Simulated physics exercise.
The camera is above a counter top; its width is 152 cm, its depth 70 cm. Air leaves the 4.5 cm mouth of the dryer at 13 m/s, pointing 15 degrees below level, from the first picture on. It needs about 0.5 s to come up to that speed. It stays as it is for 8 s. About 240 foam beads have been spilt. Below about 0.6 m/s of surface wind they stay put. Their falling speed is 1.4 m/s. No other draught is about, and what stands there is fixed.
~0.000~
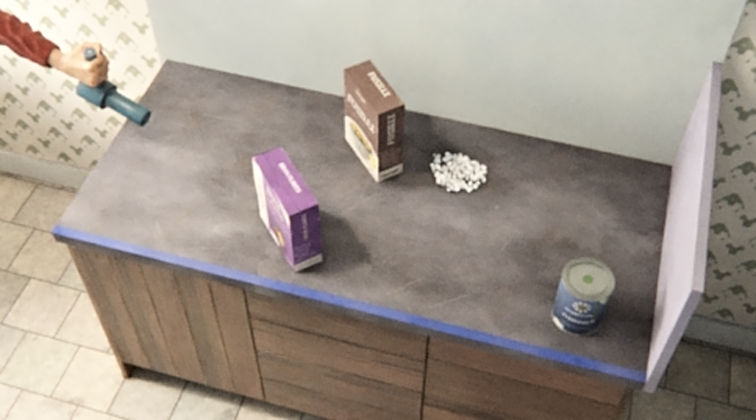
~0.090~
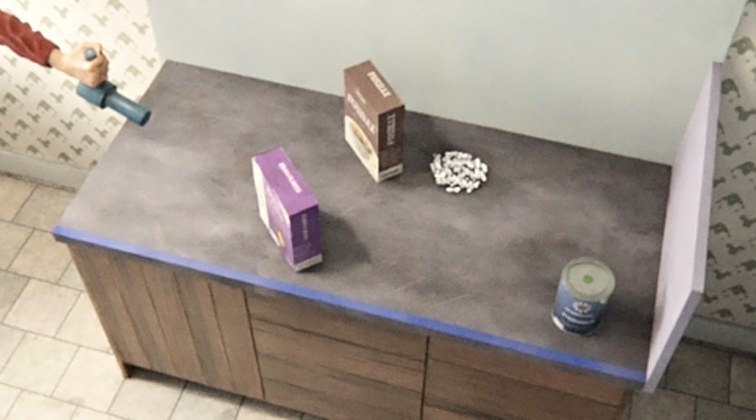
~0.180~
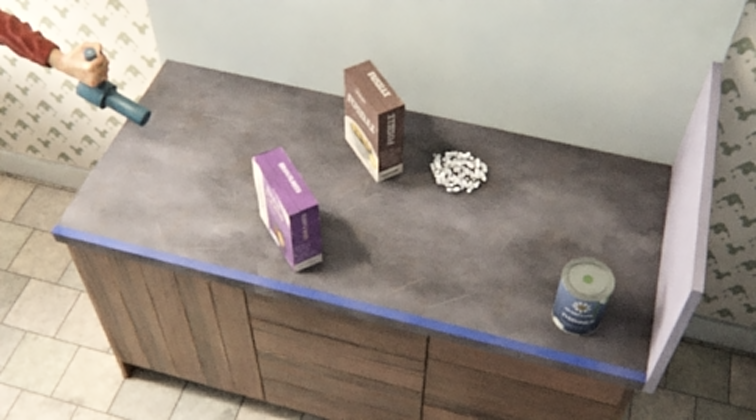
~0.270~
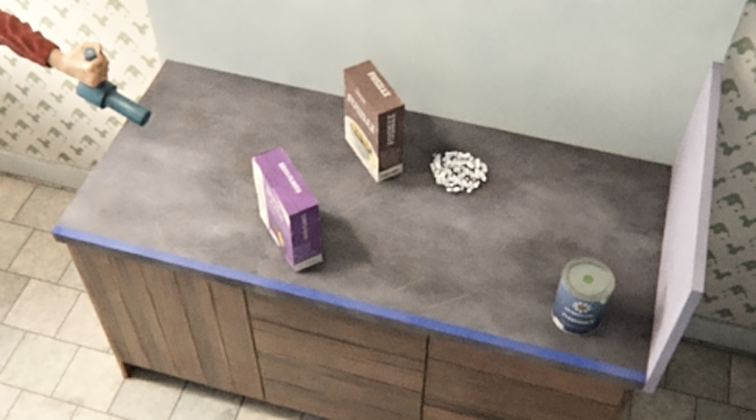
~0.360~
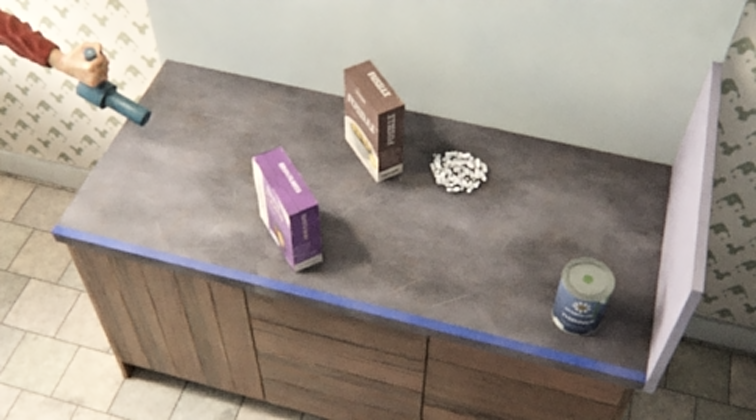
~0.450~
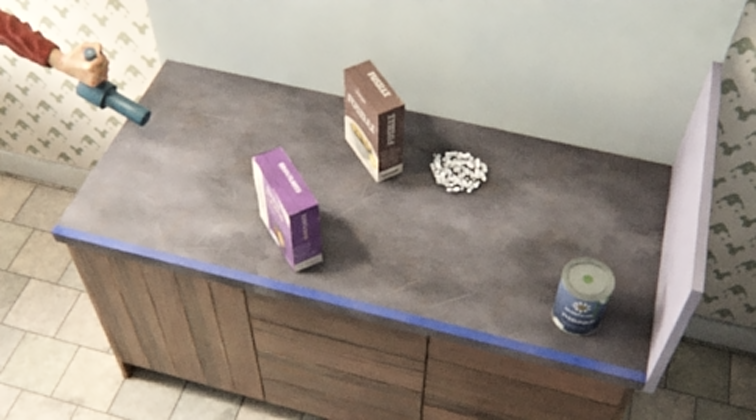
On a counter top, a hand holds a dryer near cartons and still white beads.
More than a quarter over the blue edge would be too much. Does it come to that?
More than a quarter over the blue edge: No.
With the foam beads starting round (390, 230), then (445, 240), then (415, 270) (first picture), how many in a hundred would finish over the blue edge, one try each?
In turn about 80 %, 80 %, 40 %.
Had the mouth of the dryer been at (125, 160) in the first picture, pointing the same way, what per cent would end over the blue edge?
In that case some 0 per cent.
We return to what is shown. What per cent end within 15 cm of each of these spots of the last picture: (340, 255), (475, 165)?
In turn about 0 %, 80 %.
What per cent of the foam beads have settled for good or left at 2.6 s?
Some 15 per cent.
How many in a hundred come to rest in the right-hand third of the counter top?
Some 10 per cent.
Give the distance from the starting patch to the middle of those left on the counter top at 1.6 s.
About 0 cm.
After 1.6 s, 0 % are over the blue edge; the middle of those still in play is near (464, 171); 9 % have settled or left.
After 2.6 s, 0 % are over the blue edge; the middle of those still in play is near (464, 170); 14 % have settled or left.
After 4.4 s, 0 % are over the blue edge; the middle of those still in play is near (460, 165); 22 % have settled or left.
After 8.0 s, at the end, 0 % are over the blue edge; the middle of those still in play is near (456, 169).
